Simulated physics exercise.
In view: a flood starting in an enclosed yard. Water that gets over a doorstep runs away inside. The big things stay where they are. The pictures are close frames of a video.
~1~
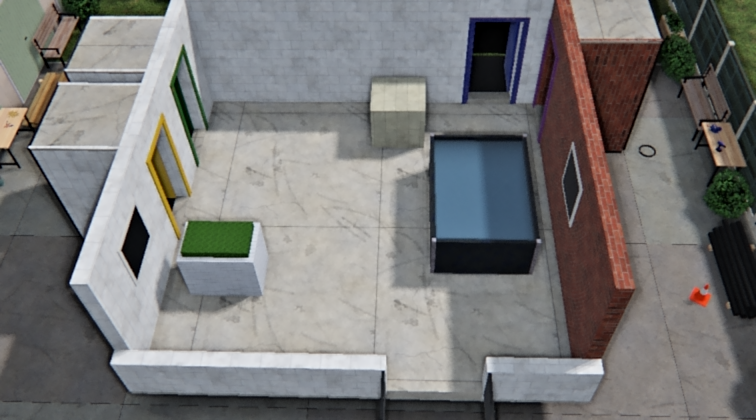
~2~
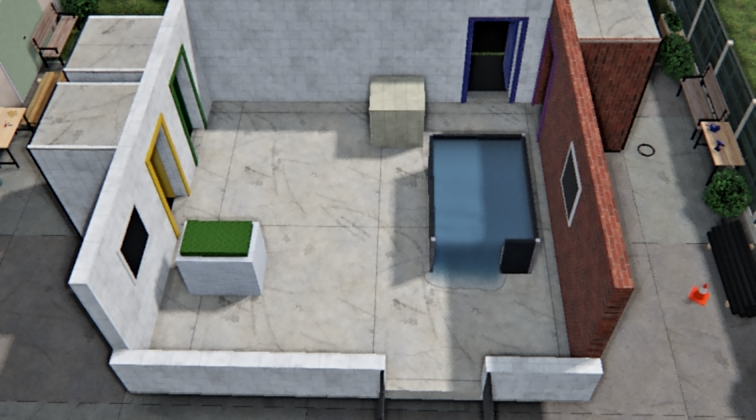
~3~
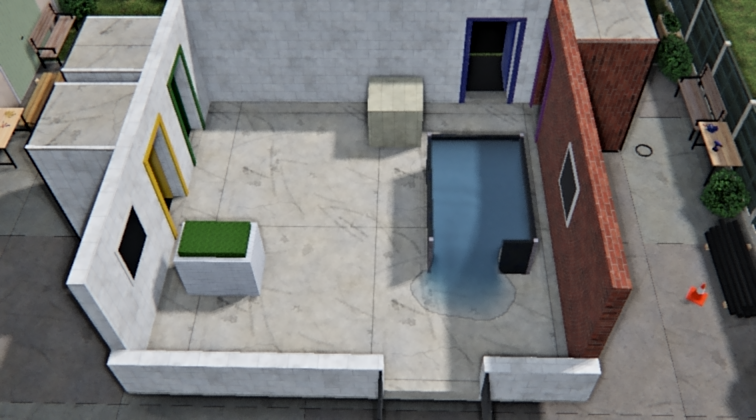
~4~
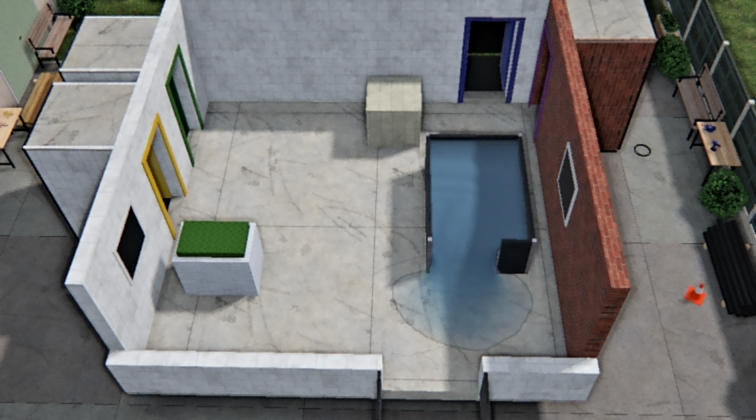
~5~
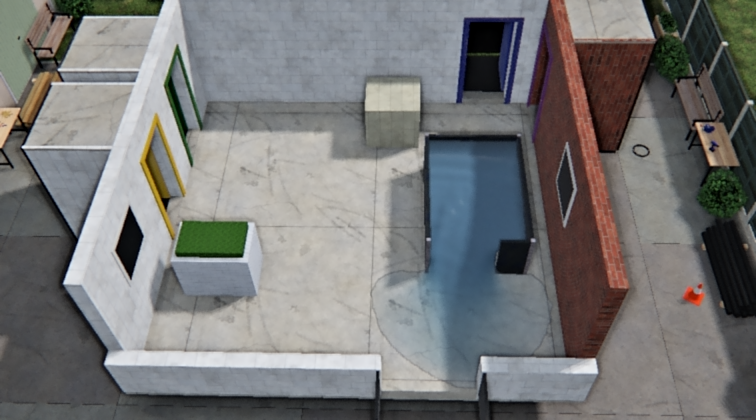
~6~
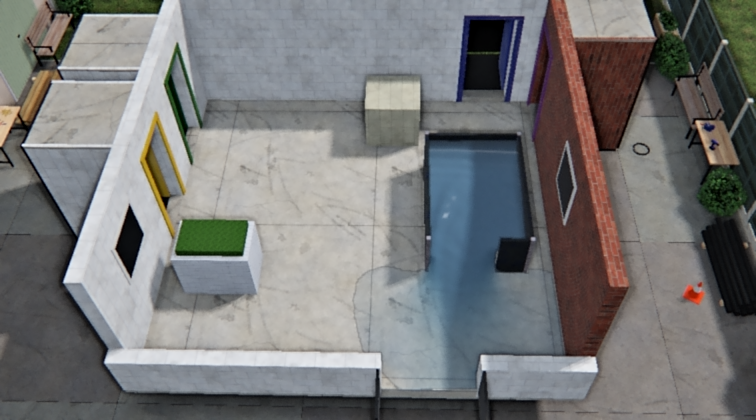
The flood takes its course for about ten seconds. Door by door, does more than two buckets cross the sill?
In the end: The green door stays under that; the blue door stays under that; the yellow door stays under that; the purple door stays under that.
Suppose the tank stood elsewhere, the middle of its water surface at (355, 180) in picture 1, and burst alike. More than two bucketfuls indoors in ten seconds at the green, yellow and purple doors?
Then: The green one keeps below it; the yellow one floods; the purple one holds.
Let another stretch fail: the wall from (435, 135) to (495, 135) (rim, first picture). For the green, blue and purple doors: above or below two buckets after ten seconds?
My reading: Green passes that mark; blue goes over; purple takes more.
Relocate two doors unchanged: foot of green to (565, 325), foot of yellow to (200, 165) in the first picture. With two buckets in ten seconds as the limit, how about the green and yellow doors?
My reading: Green passes that mark, yellow holds.
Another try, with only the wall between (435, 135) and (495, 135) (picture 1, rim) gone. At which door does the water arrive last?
I say the one in yellow.
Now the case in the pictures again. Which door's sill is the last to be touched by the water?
That is the one in green.
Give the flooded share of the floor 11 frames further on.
Roughly 25 per cent.
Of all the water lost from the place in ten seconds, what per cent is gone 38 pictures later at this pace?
I make it 80 per cent.
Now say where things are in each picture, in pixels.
In the first frame, the open tank at (482, 188) is whole and still.
In the second frame, the front is at (427, 274), out from the gap at (467, 261).
In the third frame, water pours out at (465, 262) and has run to (426, 304).
In the fourth frame, water pours out at (464, 263) and has run to (481, 346).
In the fifth frame, water pours out at (462, 263) and has run to a hidden place.
In the sixth frame, water pours out at (462, 261) and has run to a hidden place.
A moment on, water covers 20 % of the floor; the green door not reached, the blue door not reached, the yellow door not reached, the purple door not reached.
Next, water covers 25 % of the floor; the green door not reached, the blue door not reached, the yellow door not reached, the purple door not reached.
Then, water covers 35 % of the floor; the green door not reached, the blue door not reached, the yellow door not reached, the purple door not reached.
Later, water covers 55 % of the floor; the green door wet at the sill, nothing in, the blue door under two buckets in, the yellow door under two buckets in, the purple door under two buckets in.
In the end, water covers 85 % of the floor; the green door wet at the sill, nothing in, the blue door under two buckets in, the yellow door under two buckets in, the purple door under two buckets in.
